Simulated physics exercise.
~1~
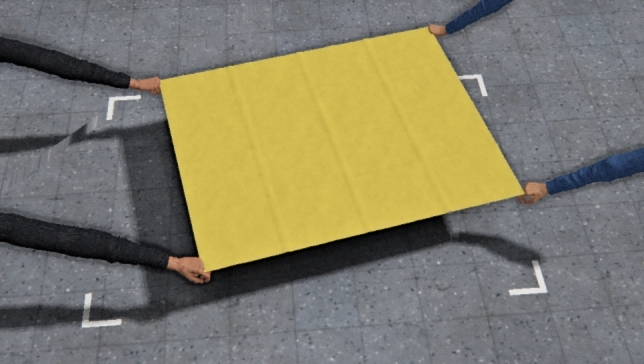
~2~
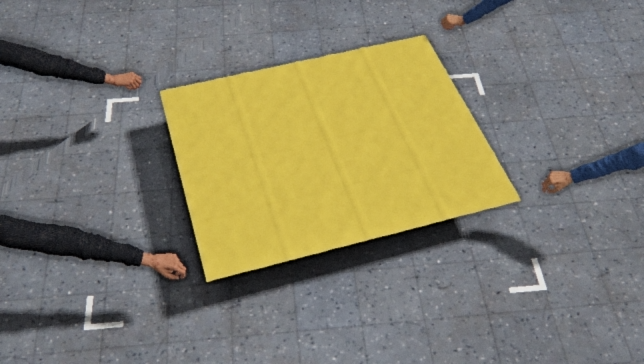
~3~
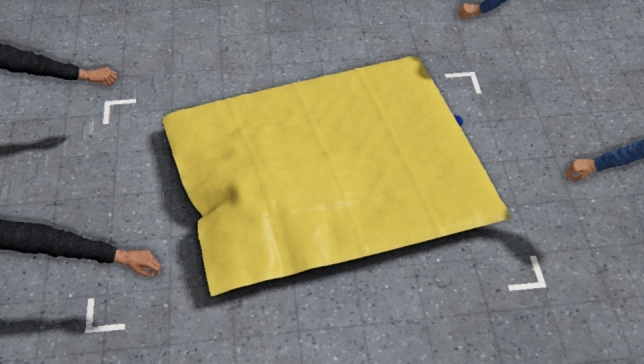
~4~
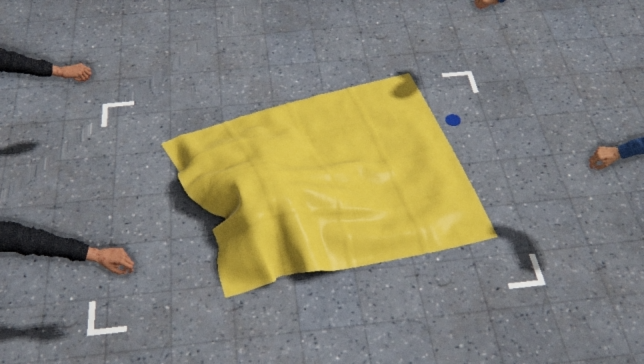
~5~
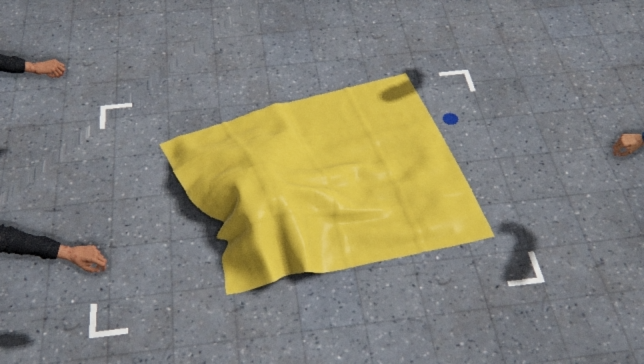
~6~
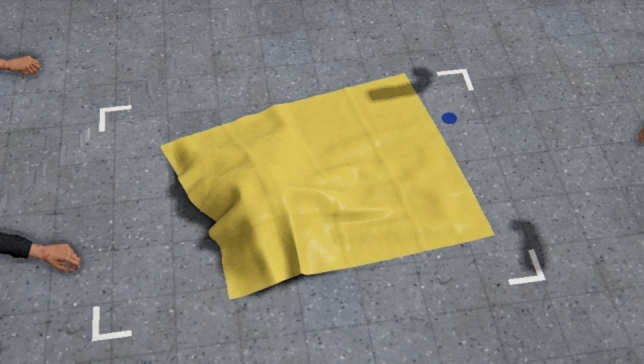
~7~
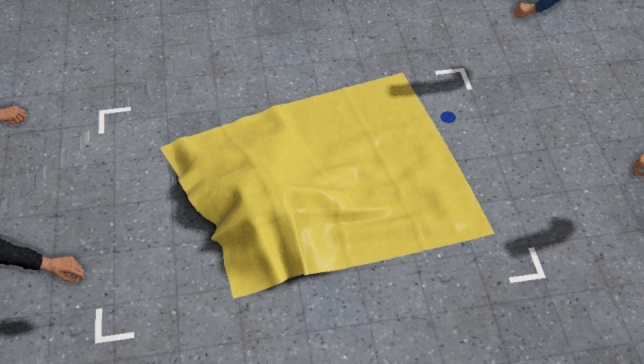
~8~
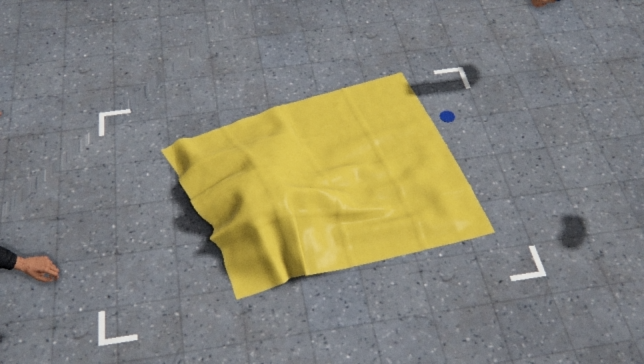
The clip opens with four hands, two in black sleeves at left and two in blue sleeves at right, holding a flat yellow tarp by its corners above a gray speckled floor marked with white corner brackets. The hands let go and draw back as the tarp drops. Its left side buckles first, and a small blue disc comes into view beyond its right edge. The tarp sinks into folds and creases, then settles while the hands retreat outward. It ends rumpled on the left and smoother on the right, with the blue disc still uncovered.
